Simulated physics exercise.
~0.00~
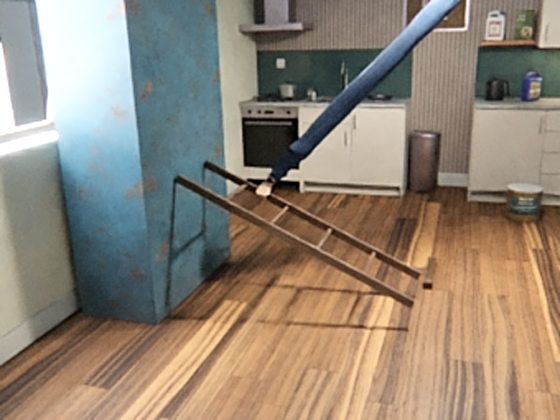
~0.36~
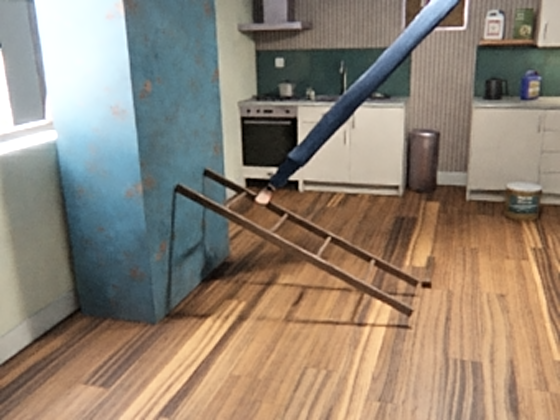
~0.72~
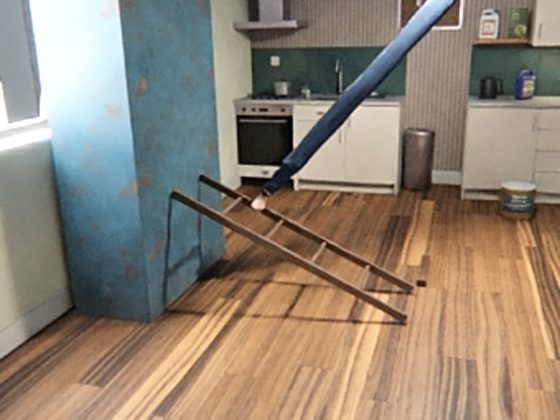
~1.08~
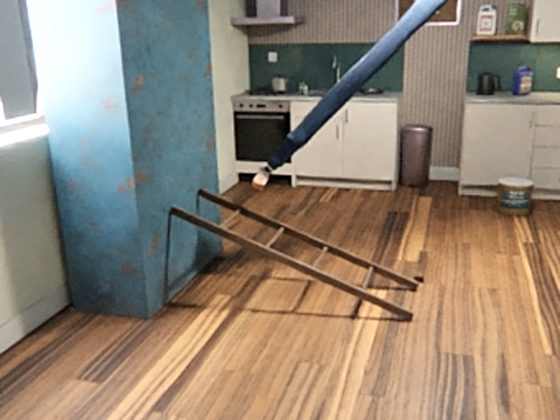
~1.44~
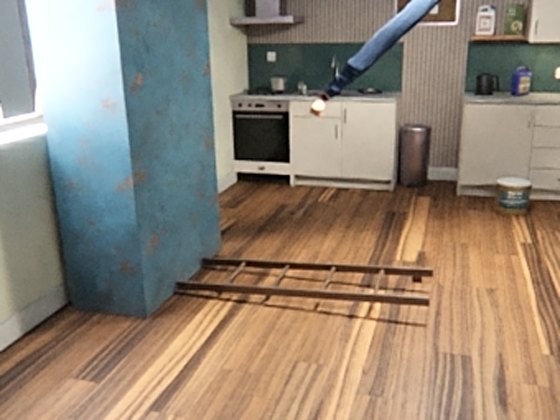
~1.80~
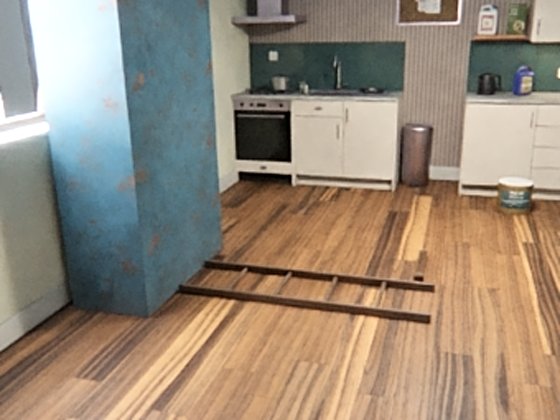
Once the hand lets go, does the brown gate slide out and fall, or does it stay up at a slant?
The brown gate slides out and falls, ending up flat on the wooden floor.
